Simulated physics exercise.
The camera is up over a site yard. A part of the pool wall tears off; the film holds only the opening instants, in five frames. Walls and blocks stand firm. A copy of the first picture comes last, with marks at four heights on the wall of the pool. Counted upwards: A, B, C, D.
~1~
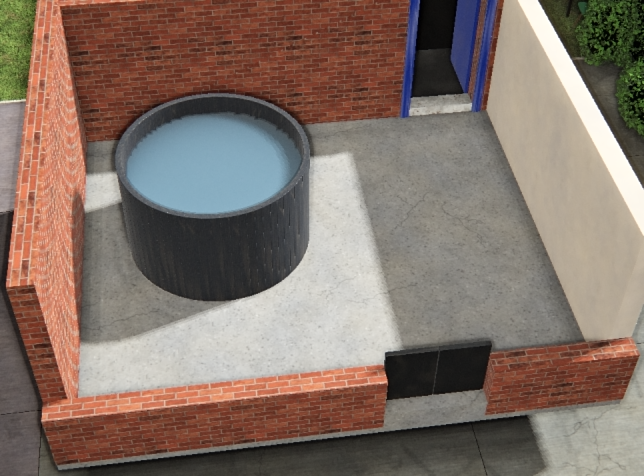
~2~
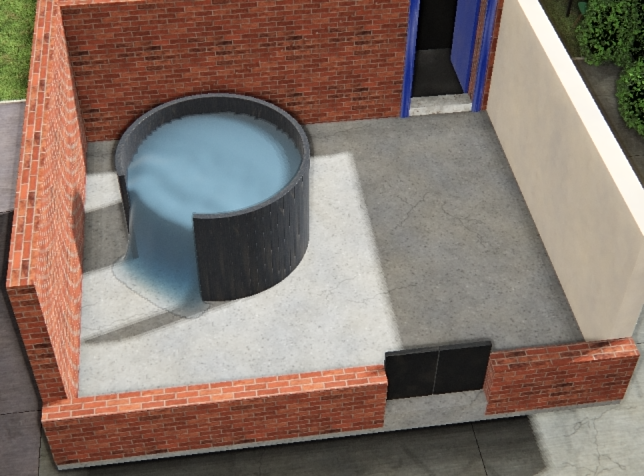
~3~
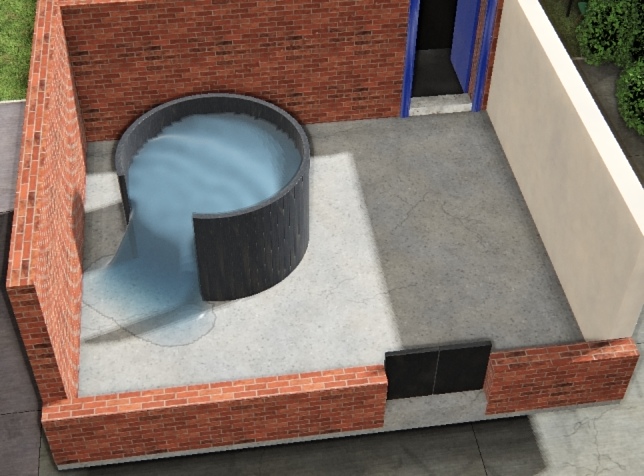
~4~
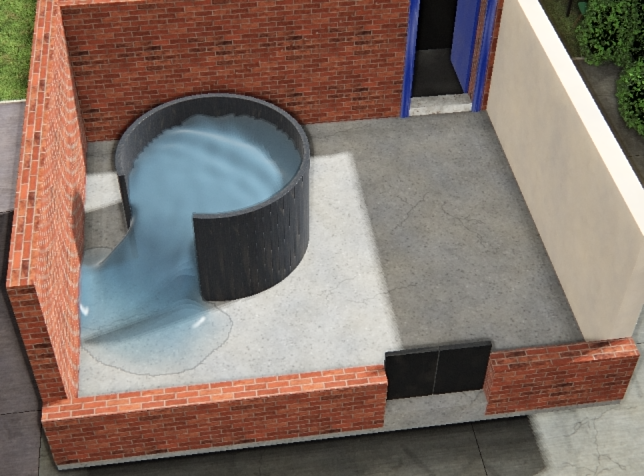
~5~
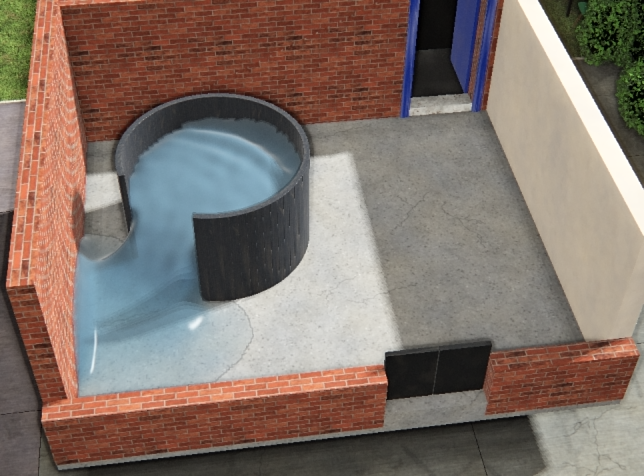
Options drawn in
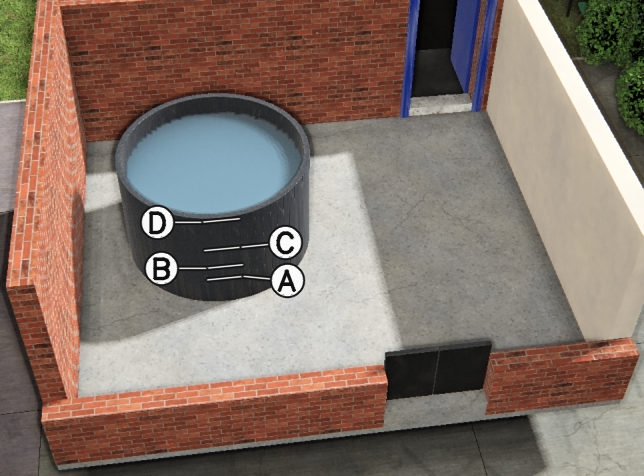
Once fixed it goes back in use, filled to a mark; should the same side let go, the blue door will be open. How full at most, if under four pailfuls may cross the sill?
Go for B.
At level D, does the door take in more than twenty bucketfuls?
Yes, clearly.
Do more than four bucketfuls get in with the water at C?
Yes.
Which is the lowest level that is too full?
Here it is level C.
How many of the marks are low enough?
Two of the four.
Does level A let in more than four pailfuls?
No, not at all.
On the marked copy, A at (225, 278); B at (224, 266); C at (222, 248); D at (220, 220); from the bottom up A, B, C, D.
With A, nothing gets over.
With B, a splash gets over, under a bucket.
With C, about 11 bucketfuls get in.
With D, dozens of bucketfuls pour in.
